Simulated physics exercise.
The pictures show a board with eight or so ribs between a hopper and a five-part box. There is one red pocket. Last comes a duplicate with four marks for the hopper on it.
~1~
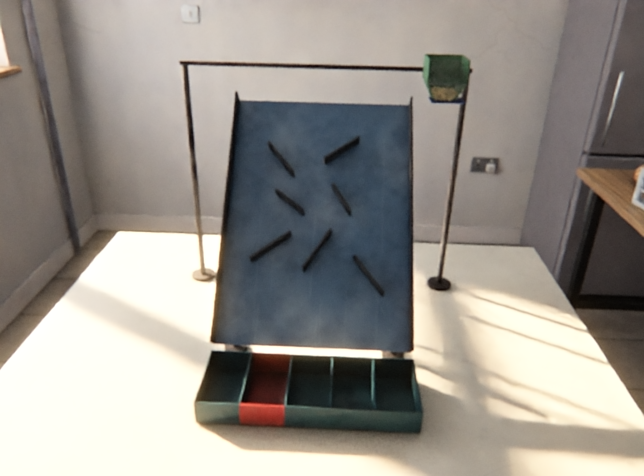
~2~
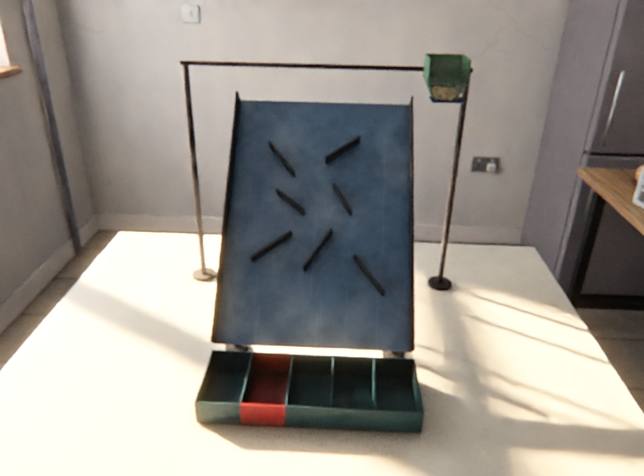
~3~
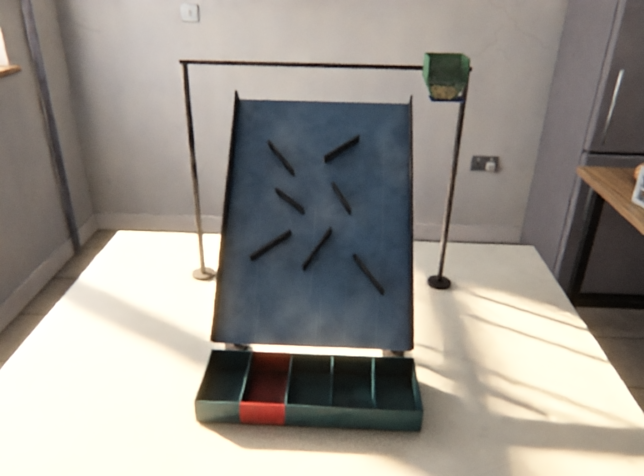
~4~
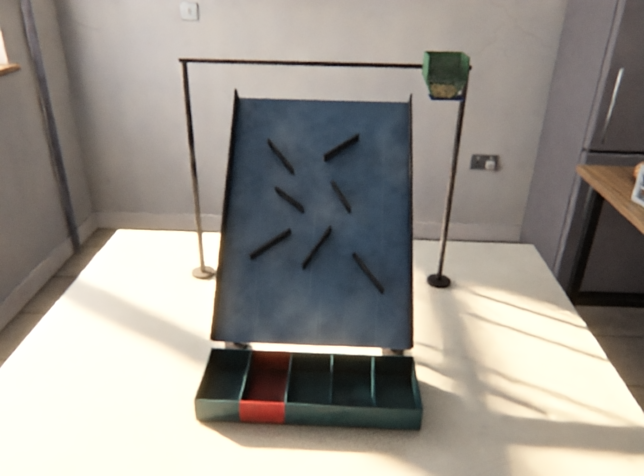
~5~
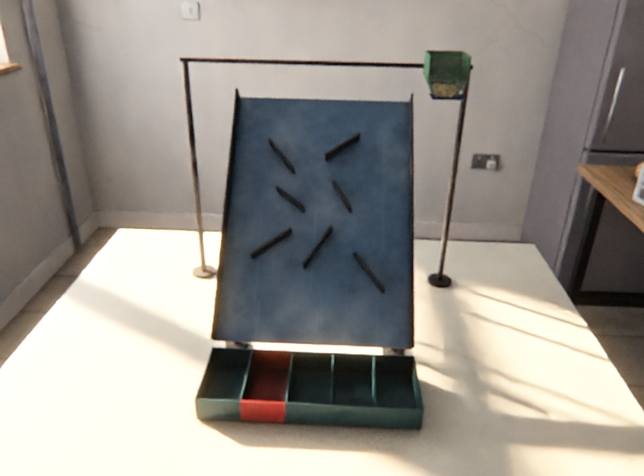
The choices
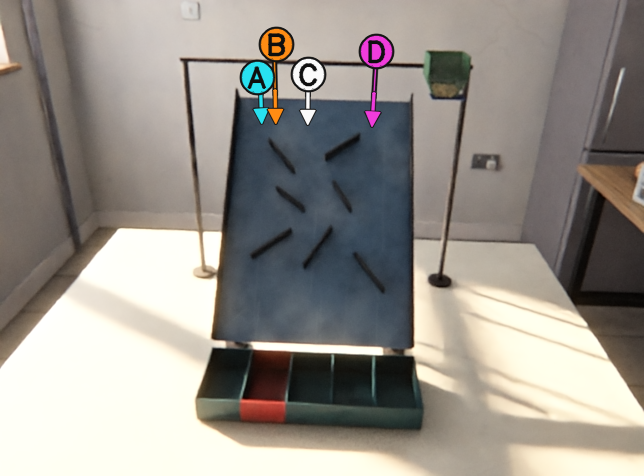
A tilted blue board with dark slanted ribs stood on a pale table above a five-part green box with one red pocket, while a small green hopper hung at upper right; nothing noticeably moved.
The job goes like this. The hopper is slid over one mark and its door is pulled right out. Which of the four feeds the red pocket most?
Use mark C.
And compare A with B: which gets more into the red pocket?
That is mark B.
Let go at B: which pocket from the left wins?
The first from the left.
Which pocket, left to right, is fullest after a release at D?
It is the fifth one.
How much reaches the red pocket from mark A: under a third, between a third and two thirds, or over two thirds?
It is under a third.
On the marked copy, mark A meets the board at (261, 118); mark B meets the board at (275, 118); mark C meets the board at (307, 119); mark D meets the board at (372, 121).
With A, a small part in the red pocket, most in other pockets, a small part outside the box.
With B, about a third in the red pocket, about half in other pockets, a small part outside the box.
With C, most in the red pocket, about a quarter in other pockets, a stray few outside the box.
With D, a small part in the red pocket, most in other pockets, a stray few outside the box.
